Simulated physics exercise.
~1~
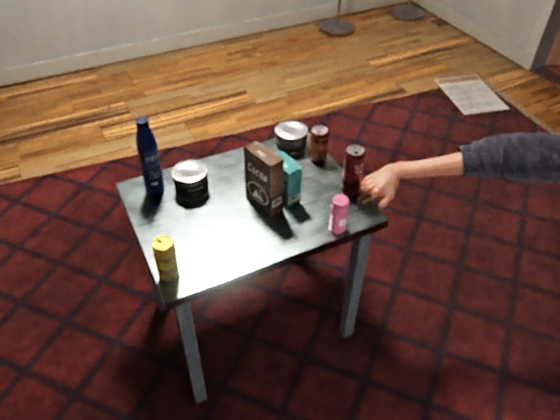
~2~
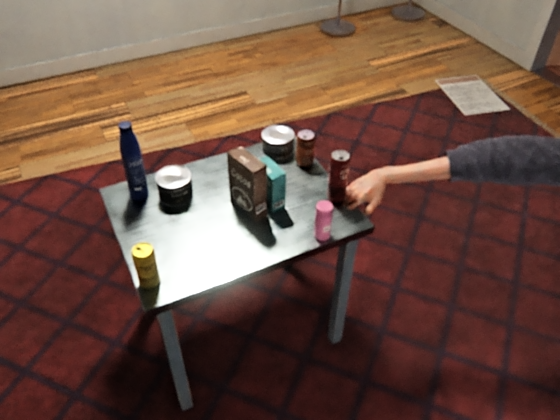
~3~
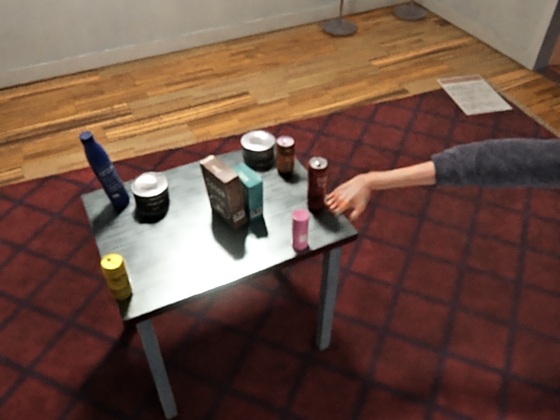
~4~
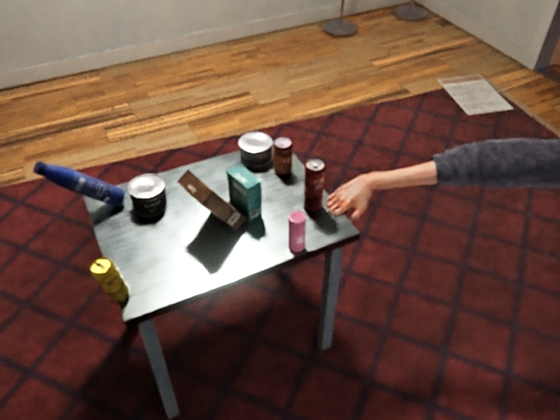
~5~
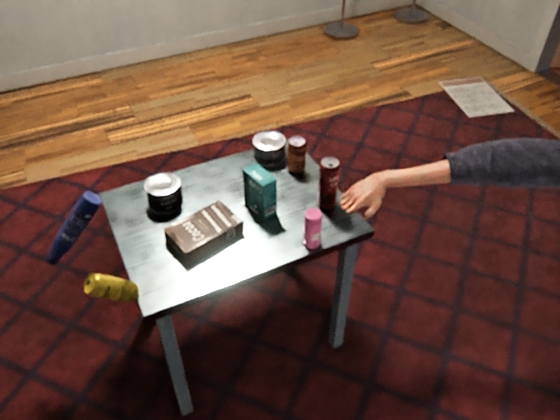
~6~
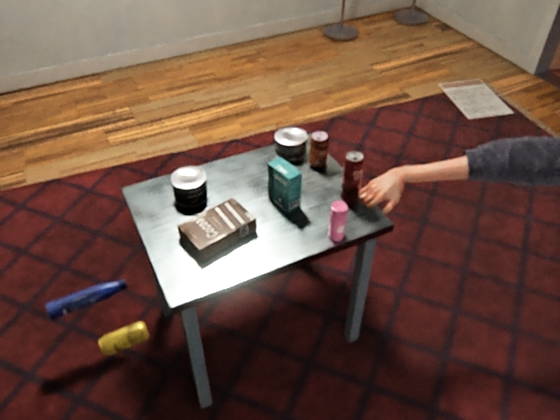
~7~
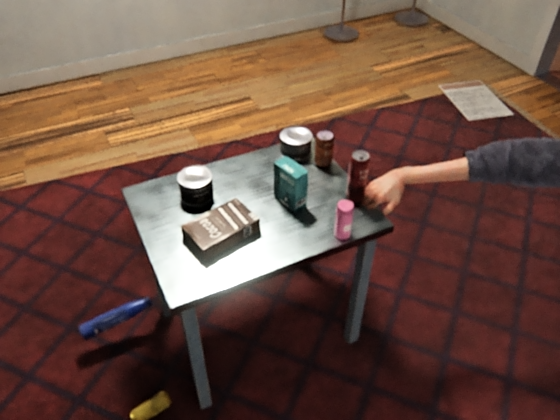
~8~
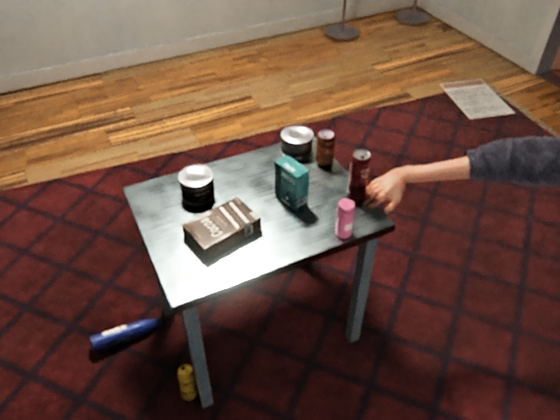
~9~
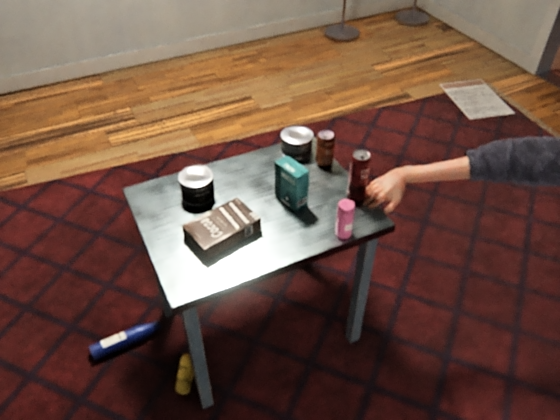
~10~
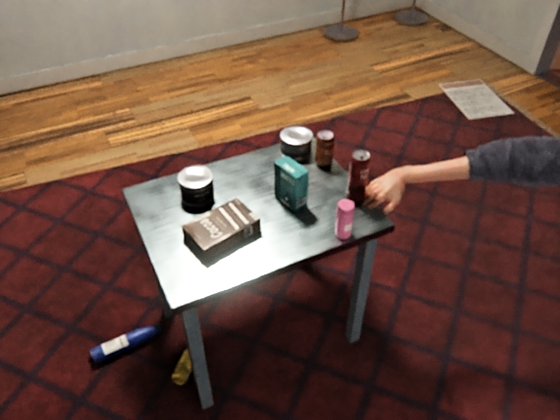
A small side table, seen from above by a slightly swaying camera, slides left across a dark red patterned carpet while a hand rests near its right edge. On top are a blue bottle and black tub at the left, a yellow can at the near left corner, brown and turquoise packets in the middle, and a grey tub, orange and red cans and a pink shaker toward the right. The table then jerks back right as the bottle, yellow can and brown packet tip leftward. The bottle and can drop off the left side, and the packet falls flat. The bottle and can end lying on the carpet, while the rest stay upright.
